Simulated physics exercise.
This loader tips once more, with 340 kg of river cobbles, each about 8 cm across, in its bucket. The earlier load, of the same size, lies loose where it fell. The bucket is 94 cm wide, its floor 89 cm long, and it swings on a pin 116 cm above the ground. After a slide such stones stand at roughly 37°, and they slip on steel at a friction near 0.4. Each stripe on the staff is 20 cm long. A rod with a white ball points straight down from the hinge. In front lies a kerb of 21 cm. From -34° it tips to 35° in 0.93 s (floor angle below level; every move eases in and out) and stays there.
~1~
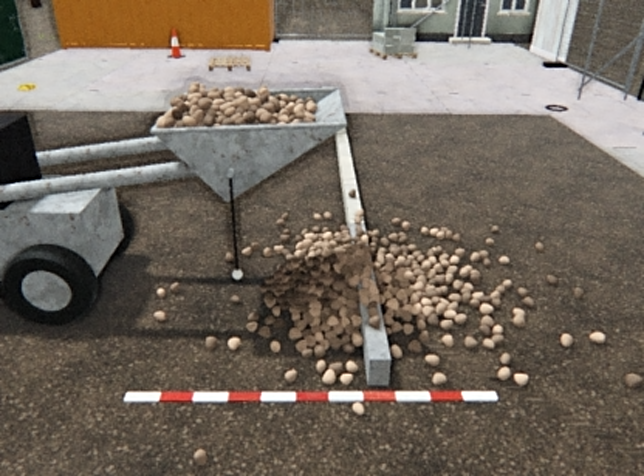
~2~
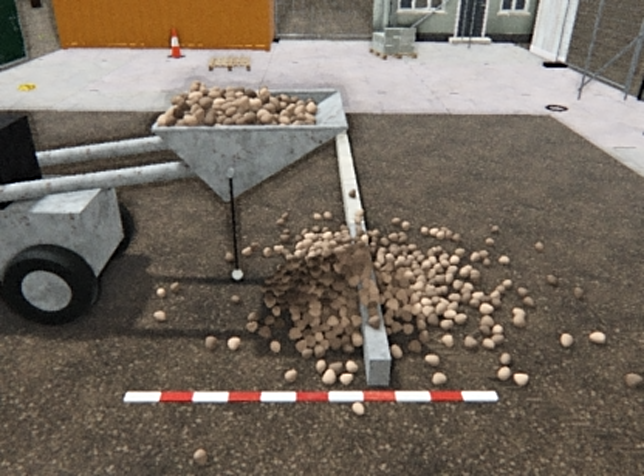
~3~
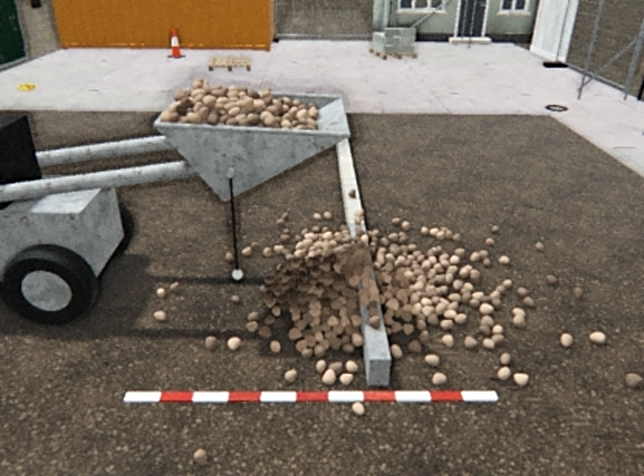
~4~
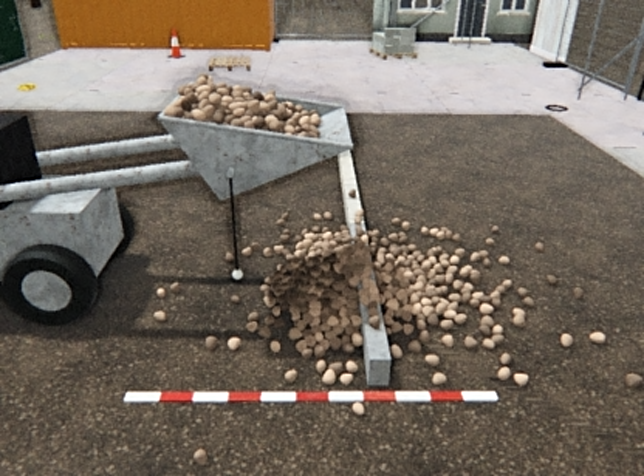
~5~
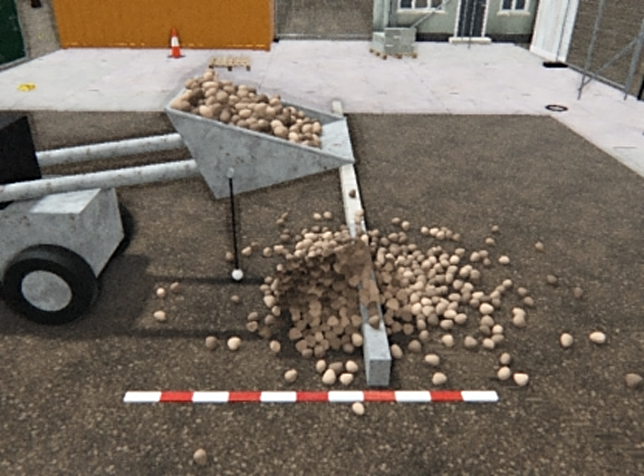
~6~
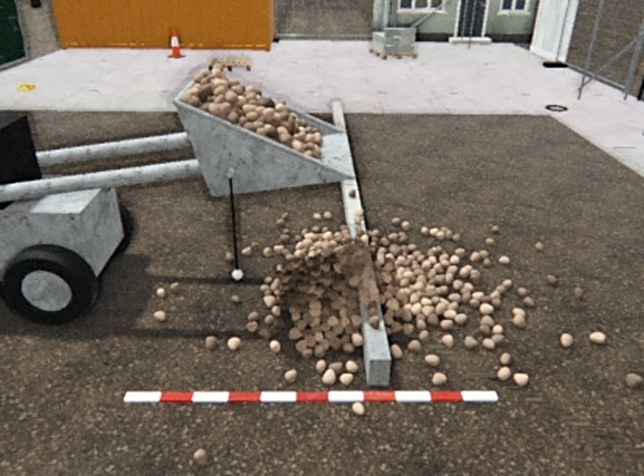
A grey loader bucket heaped with rounded brown stones starts tilted back, then swings slowly forward, its rear edge rising and its front lip dipping to the right. The stones stay heaped inside, while the loose pile below, scattered across a pale kerb, and the wheeled loader stay still.
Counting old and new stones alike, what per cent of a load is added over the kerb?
About 53 per cent.
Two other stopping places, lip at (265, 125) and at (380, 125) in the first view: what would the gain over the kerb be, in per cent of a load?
About 0 and 95 per cent.
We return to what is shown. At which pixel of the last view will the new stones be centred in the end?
Near (376, 270).
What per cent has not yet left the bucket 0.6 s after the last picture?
Roughly 70 per cent is still inside.
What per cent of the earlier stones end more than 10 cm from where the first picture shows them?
Roughly 10 per cent of them.
Then, 0.3 s after the last picture the floor is at 24°; in per cent of one load, 100 in the bucket, 63 on this side of the kerb, 38 over the kerb; the foremost stones are at (553, 289).
Then, 0.6 s after the last picture the floor is at 35°; in per cent of one load, 71 in the bucket, 92 on this side of the kerb, 38 over the kerb; the foremost stones are at (553, 289).
Then, 1.0 s after the last picture the floor is at 35°; in per cent of one load, 23 in the bucket, 116 on this side of the kerb, 61 over the kerb; the foremost stones are at (553, 289).
Then, 3.5 s after the last picture the floor is at 35°; in per cent of one load, 0 in the bucket, 110 on this side of the kerb, 91 over the kerb; the foremost stones are at (568, 291). Net gain over the kerb, 53.
